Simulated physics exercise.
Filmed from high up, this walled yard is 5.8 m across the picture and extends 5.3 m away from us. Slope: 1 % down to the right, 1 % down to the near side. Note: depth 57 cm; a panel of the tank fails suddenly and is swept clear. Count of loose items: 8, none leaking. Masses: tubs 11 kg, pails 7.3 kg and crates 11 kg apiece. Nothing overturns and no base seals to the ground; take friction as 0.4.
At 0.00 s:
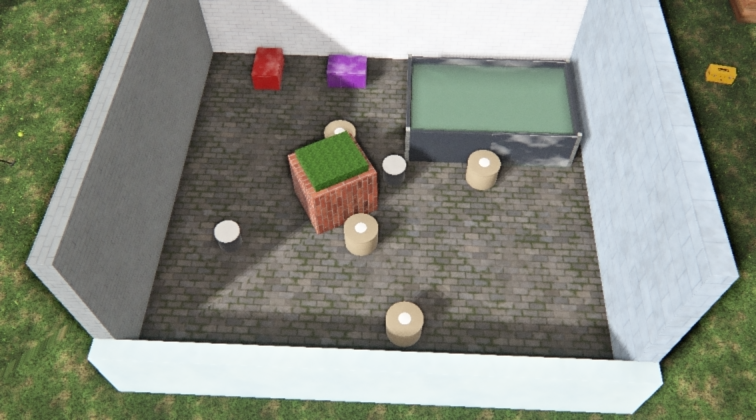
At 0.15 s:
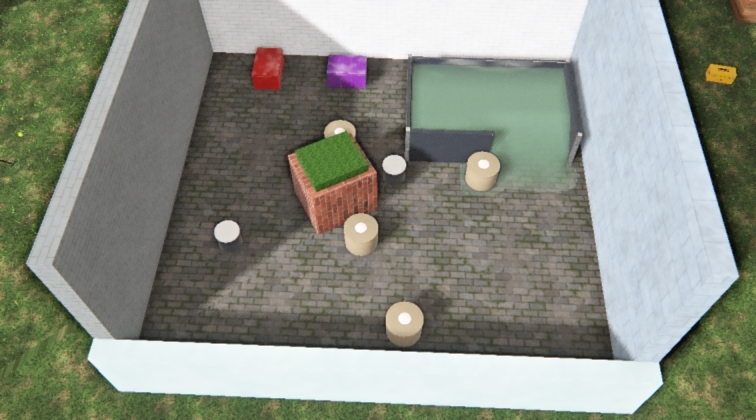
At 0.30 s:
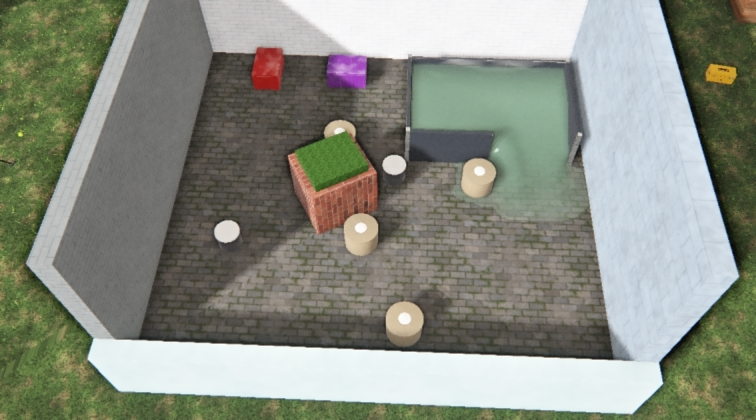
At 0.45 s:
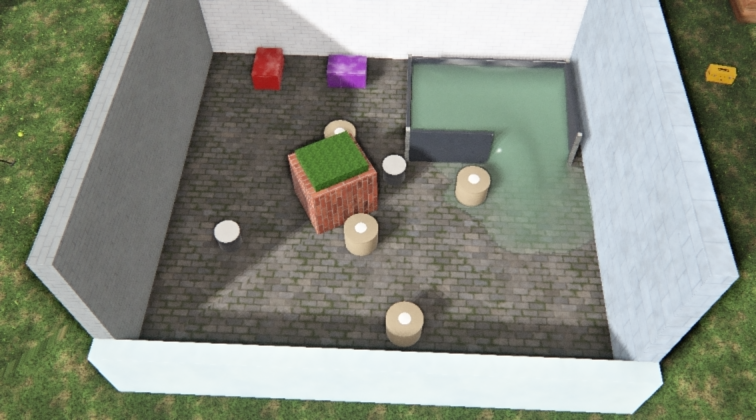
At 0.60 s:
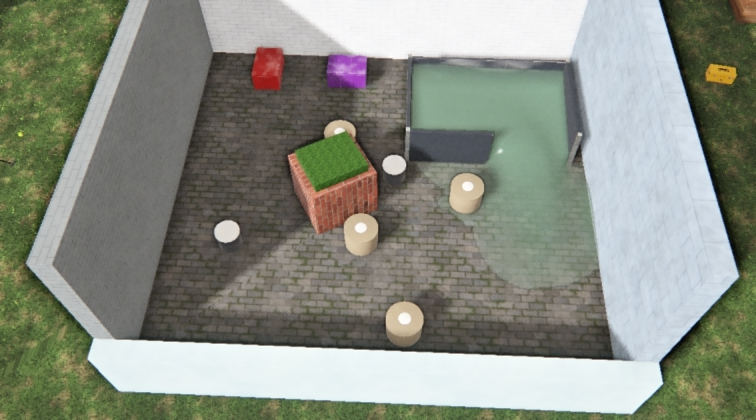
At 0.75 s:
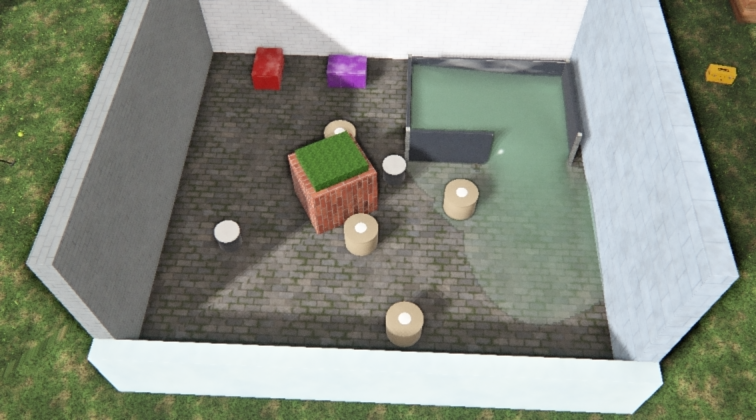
In a walled yard, water pours from a tank's open front and one tan cylinder slides left.
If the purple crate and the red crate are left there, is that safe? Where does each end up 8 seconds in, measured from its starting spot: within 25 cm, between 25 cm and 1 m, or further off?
The purple crate stays almost where it was; the red crate shifts somewhat.
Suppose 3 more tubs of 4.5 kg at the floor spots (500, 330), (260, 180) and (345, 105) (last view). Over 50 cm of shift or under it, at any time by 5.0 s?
Lab note - in order: Above threshold / below threshold / below threshold.
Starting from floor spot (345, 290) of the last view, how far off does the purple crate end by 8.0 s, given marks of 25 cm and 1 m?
What happens is that it covers a big distance.
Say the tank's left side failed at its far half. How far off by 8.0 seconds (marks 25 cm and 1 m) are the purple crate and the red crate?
Log: Purple crate large displacement; red crate large displacement.
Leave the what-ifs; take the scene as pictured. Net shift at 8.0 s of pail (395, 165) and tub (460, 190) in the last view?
Lab note - net shifts in order: 0 cm; 80 cm.
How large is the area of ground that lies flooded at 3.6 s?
About 18 m2.
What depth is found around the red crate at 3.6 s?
Near 0 cm deep.
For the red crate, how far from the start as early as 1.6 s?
Some 0 cm from the start.
After 1.6 s the purple crate is near (347, 64), 0.0 m from its start, aground; the red crate is near (267, 61), 0.0 m from its start, aground; 0 afloat.
After 3.6 s the purple crate is near (347, 64), 0.0 m from its start, aground; the red crate is near (267, 61), 0.0 m from its start, aground; 0 afloat.
After 5.6 s the purple crate is near (347, 64), 0.0 m from its start, aground; the red crate is near (267, 61), 0.0 m from its start, aground; 1 afloat.
After 8.0 s the purple crate is near (349, 62), 0.0 m from its start, aground; the red crate is near (292, 63), 0.4 m from its start, afloat; 1 afloat.
